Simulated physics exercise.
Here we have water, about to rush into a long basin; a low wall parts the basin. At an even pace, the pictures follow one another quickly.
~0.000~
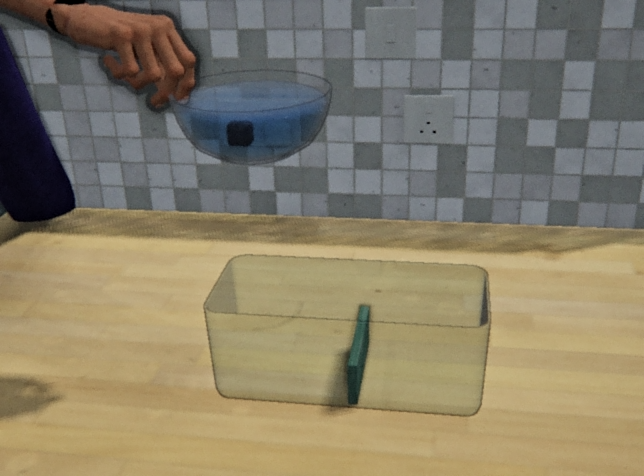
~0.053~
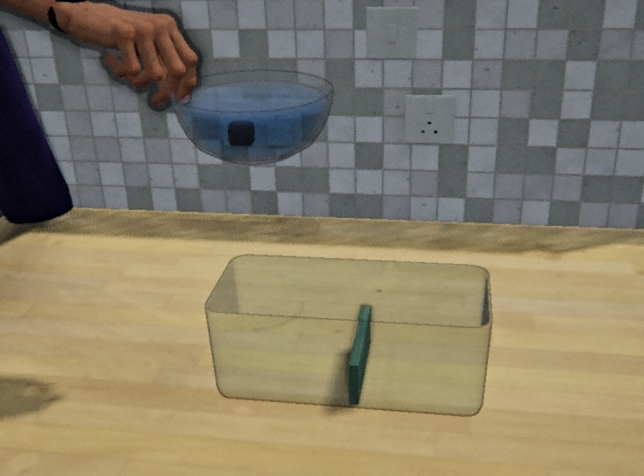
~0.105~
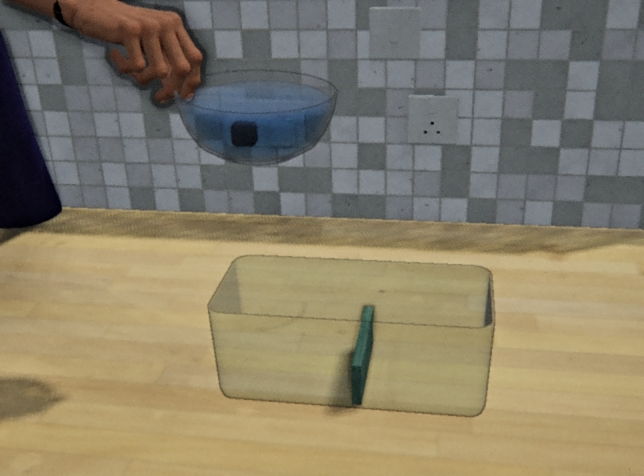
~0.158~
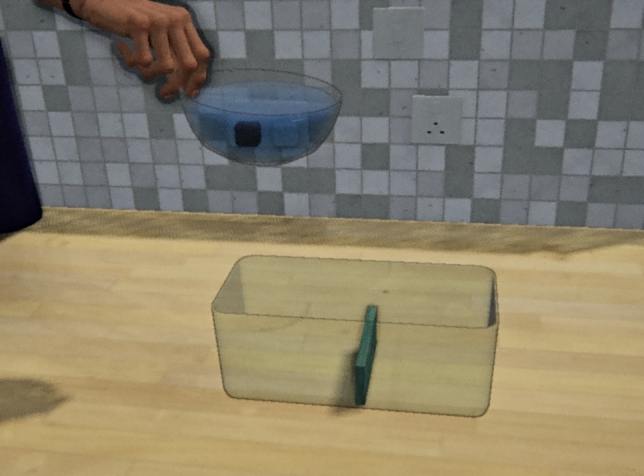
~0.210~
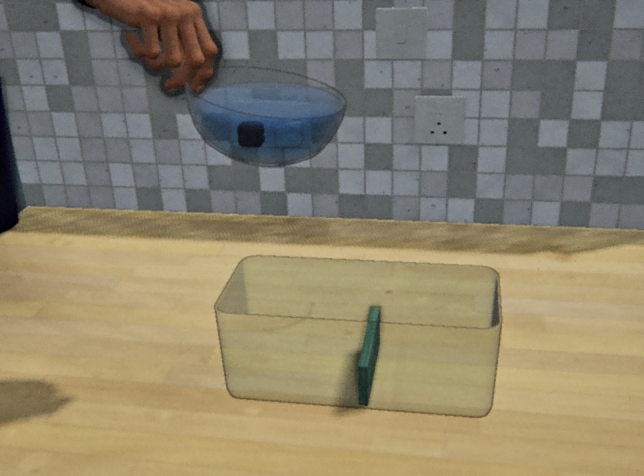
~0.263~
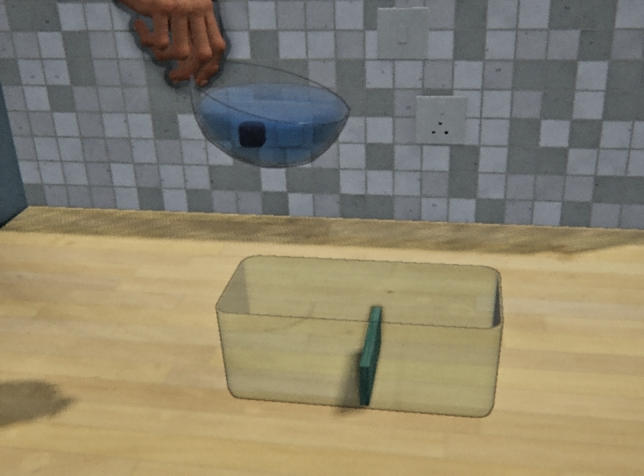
The footage shows a hand holding a clear bowl of blue water with a dark square on it above a long, clear basin with a low green wall inside, gradually tilting the bowl to the right until water reaches its edge.
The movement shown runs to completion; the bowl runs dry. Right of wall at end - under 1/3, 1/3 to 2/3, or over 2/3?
My call is that the right side exceeds two thirds.
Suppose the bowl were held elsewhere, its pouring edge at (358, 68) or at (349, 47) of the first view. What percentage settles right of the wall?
It comes to about 80 %, followed by about 80 %.
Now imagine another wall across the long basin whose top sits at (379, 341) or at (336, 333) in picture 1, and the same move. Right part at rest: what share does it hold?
In order, some 60 and 85 in a hundred.
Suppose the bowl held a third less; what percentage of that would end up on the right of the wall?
Roughly 75 in a hundred.
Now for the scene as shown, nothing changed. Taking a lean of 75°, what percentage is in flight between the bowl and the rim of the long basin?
Share: Approx. 55 %.
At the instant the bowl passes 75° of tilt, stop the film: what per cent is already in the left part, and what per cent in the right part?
0 % left, 20 % right.
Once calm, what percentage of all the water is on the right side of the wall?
I'd say close to 75 per cent.
A moment on, the bowl is tipped on its side and 25 per cent is still to pour, 1 is left of the wall and 21 right of it.
Next, the bowl is tipped right over and 0 per cent is still to pour, 12 is left of the wall and 76 right of it.
Then the bowl is tipped right over and 0 per cent is still to pour, 18 is left of the wall and 77 right of it.
Later the bowl is tipped right over and 0 per cent is still to pour, 18 is left of the wall and 77 right of it.
At rest 18 per cent lies left of the wall, 77 right of it and 5 outside.
